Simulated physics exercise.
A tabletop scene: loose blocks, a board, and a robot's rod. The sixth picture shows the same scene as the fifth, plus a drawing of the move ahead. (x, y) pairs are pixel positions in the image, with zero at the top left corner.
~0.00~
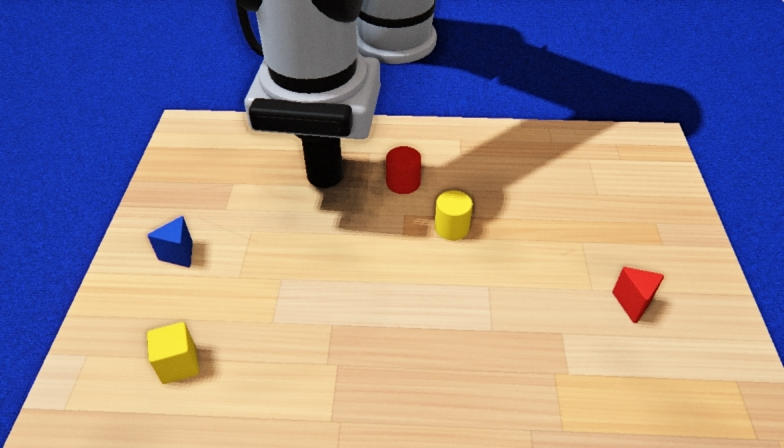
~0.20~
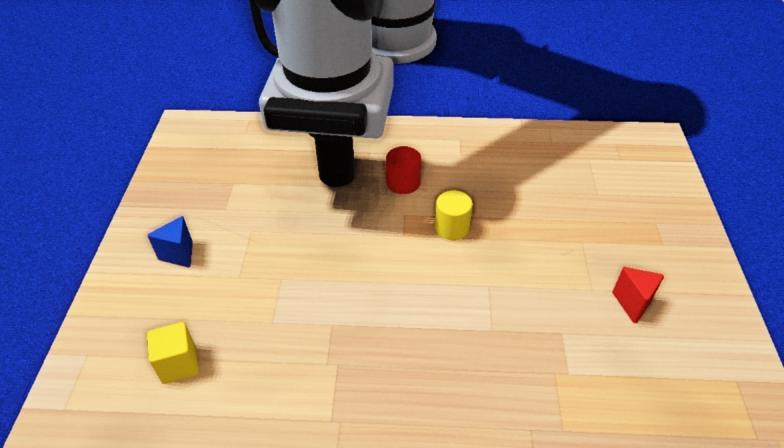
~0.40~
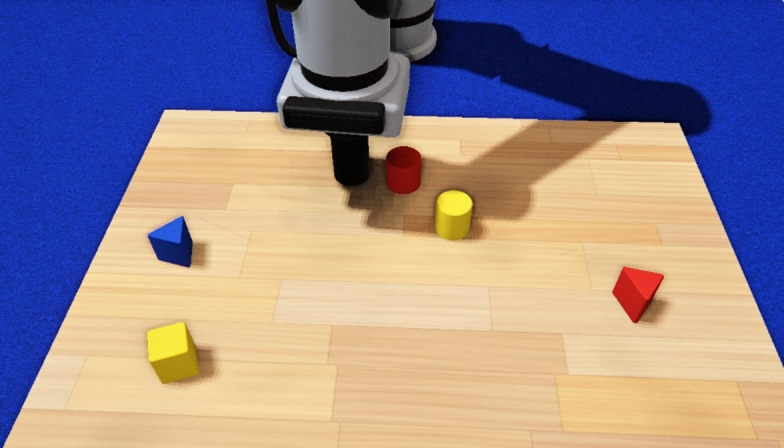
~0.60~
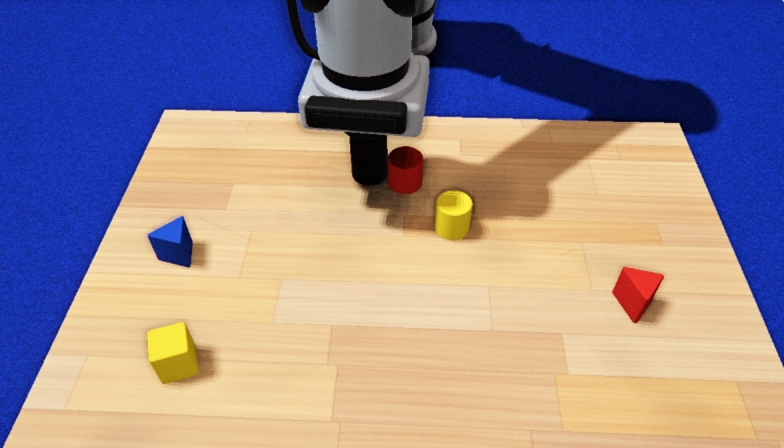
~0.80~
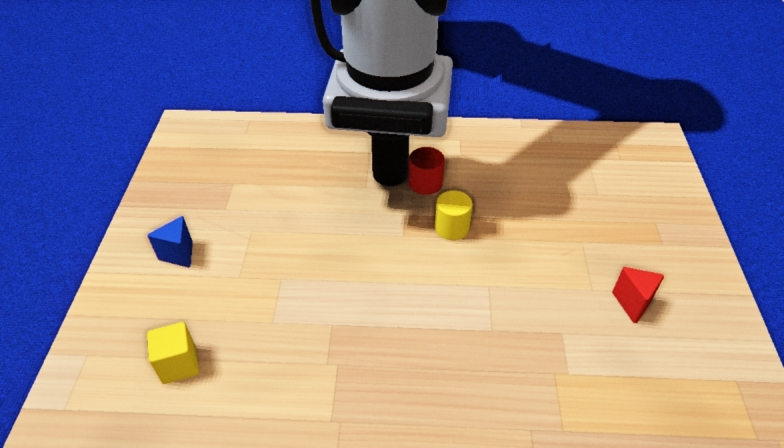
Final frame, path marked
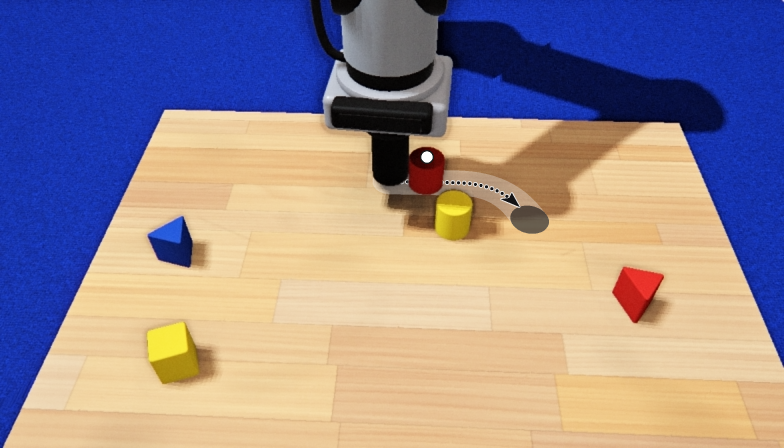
A robot arm with a black rod stands at the far edge of a pale wooden tabletop on a blue surface, seen from above by a still camera. A dark red cylinder and a yellow one sit right of the rod, a blue block and yellow cube at left, a red block at right. The rod slides right, meets the red cylinder and pushes it slightly rightward.
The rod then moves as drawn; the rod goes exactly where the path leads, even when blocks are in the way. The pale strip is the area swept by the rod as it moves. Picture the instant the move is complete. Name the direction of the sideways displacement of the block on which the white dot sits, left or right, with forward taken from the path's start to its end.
Its shift is leftward.
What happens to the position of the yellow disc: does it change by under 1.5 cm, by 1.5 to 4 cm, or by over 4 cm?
Under 1.5 cm.
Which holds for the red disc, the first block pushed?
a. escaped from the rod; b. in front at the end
My pick is a.
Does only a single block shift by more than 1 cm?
Short answer: Yes.
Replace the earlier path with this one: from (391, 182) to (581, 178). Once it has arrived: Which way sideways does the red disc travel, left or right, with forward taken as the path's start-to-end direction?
It's pushed right.
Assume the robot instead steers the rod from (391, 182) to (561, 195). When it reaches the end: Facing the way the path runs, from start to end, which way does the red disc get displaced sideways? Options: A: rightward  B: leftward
The answer is B.
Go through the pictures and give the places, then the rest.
In the first picture, lower end of the rod at (325, 176), tops of blocks, red disc at (404, 156), yellow disc at (455, 202).
In the second picture, rod at (337, 175), blocks as before.
In the third picture, rod at (352, 174), blocks as before.
In the fourth picture, rod at (370, 174), blocks as before.
In the fifth picture, rod at (390, 174), red disc at (427, 157), yellow disc at (455, 202).
The drawn path runs from (391, 182) over (442, 182) and (493, 189) to (530, 219); the dot is on the red disc.
What follows on the original path. One third of the way, rod at (444, 175); red disc at (482, 159).
Two thirds of the way, rod at (495, 182); red disc at (535, 163).
At the end, rod at (531, 212); red disc at (554, 167); yellow disc not moved.
